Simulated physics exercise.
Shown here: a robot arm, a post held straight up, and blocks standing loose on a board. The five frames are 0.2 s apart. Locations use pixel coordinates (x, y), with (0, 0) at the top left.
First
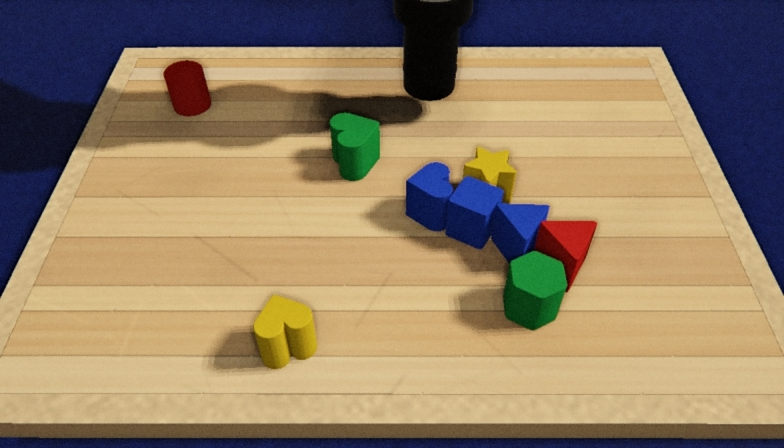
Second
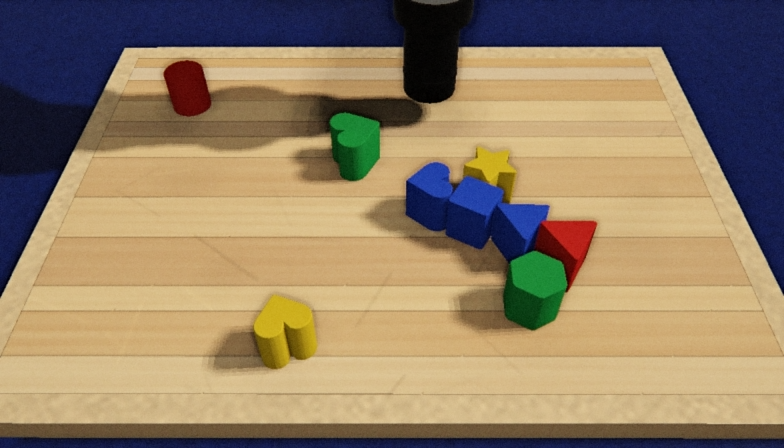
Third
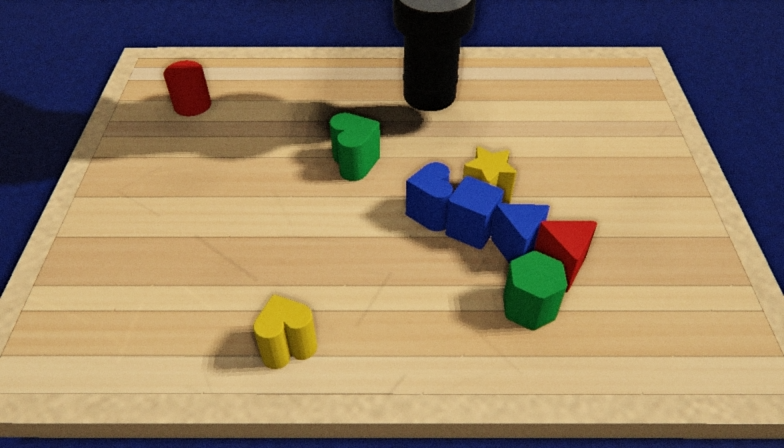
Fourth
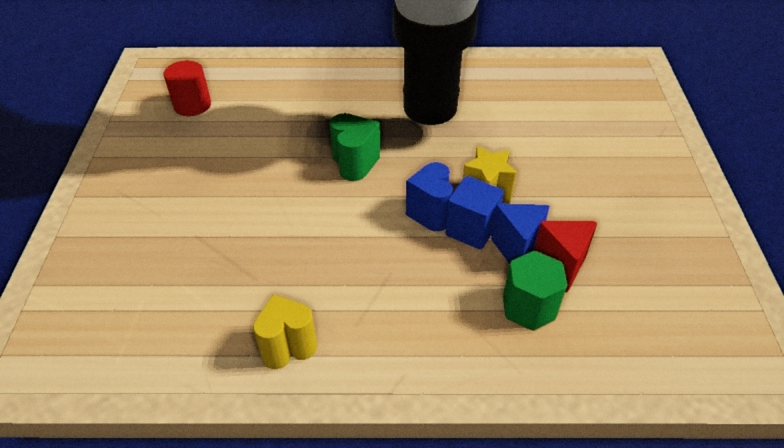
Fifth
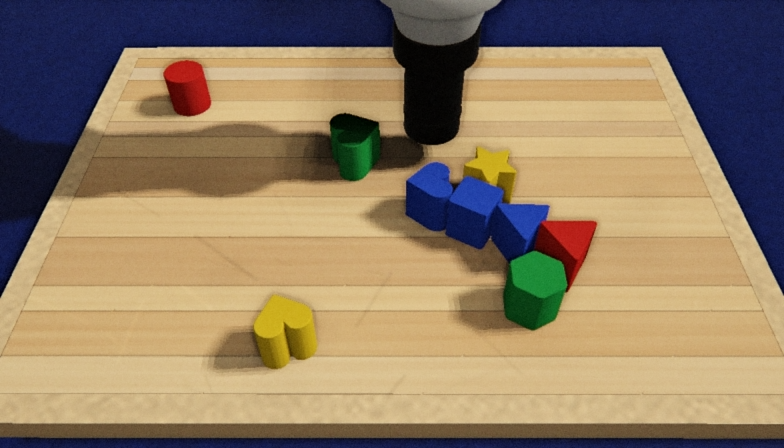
Black upright post on a robot arm moving slowly forward over a wooden board toward the viewer, the coloured blocks staying still.
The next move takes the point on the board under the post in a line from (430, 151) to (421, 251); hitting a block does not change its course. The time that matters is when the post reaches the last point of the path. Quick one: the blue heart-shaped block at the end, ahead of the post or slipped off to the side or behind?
I believe the blue heart-shaped block keeps its place ahead of the post.
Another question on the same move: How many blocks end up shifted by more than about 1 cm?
1 block.
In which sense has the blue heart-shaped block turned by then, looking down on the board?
It goes round the way clock hands do.
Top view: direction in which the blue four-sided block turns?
If we look at it from overhead, the blue four-sided block pivots counter-clockwise.
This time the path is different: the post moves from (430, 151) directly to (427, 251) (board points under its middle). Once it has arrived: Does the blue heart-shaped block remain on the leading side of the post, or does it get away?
In the end it is ahead.
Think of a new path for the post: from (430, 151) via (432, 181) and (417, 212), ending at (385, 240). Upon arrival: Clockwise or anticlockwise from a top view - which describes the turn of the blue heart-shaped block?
Answer: Against the clock.
The first path, step by step. One third of the way, post at (429, 159); blue heart-shaped block at (432, 185).
Two thirds of the way, post at (425, 193); blue heart-shaped block at (425, 222).
At the end, post at (422, 229); blue heart-shaped block at (416, 262), turned 20° clockwise; blue four-sided block at (479, 201), turned 35° anticlockwise; yellow star-shaped block in place.
